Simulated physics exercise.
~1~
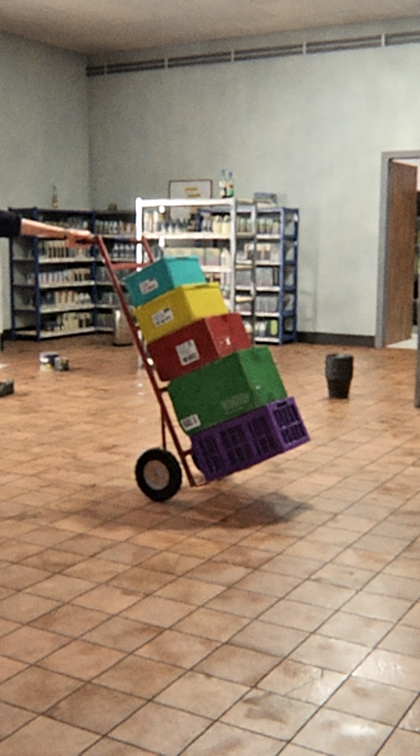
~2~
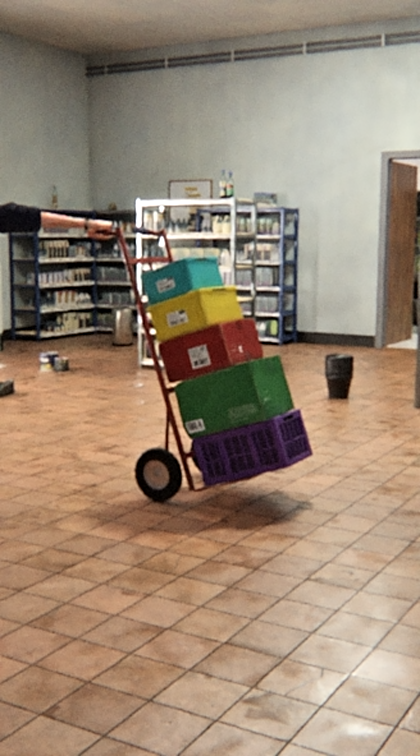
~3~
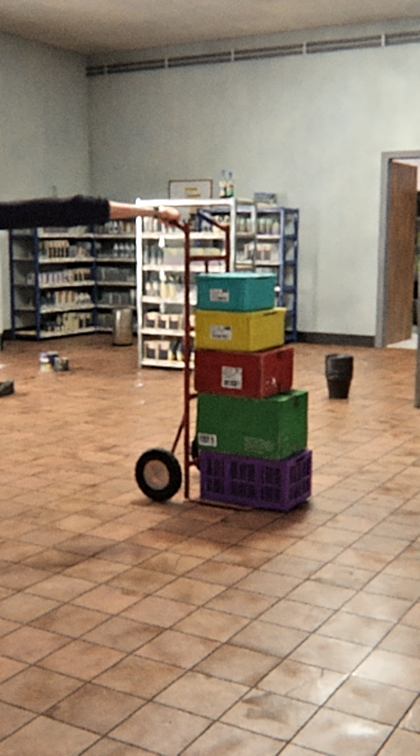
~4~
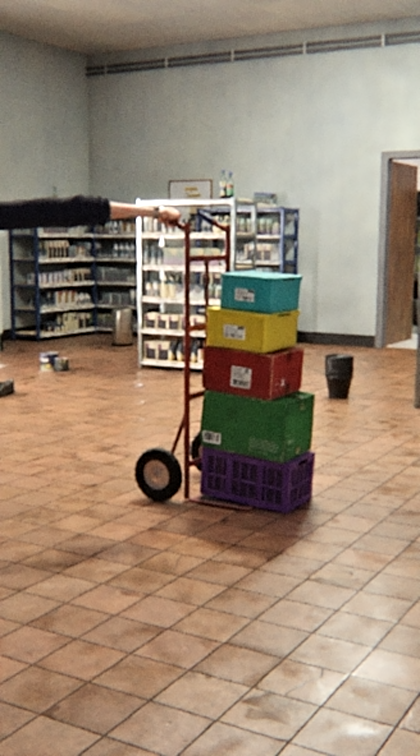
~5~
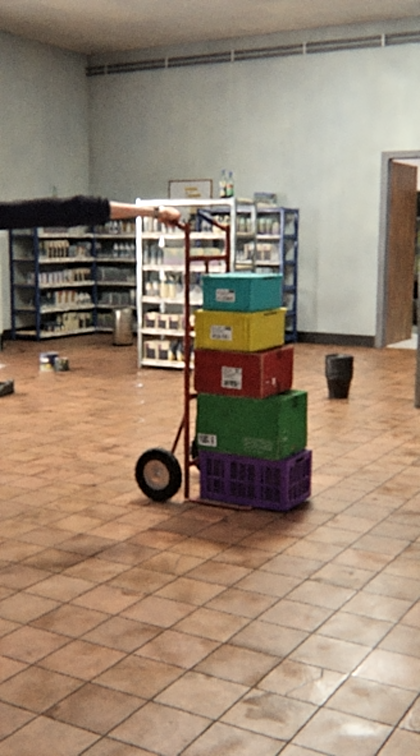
Tilted sack truck stacked with five colourful boxes swinging upright under an outstretched arm, the stack rocking right, then settling back.
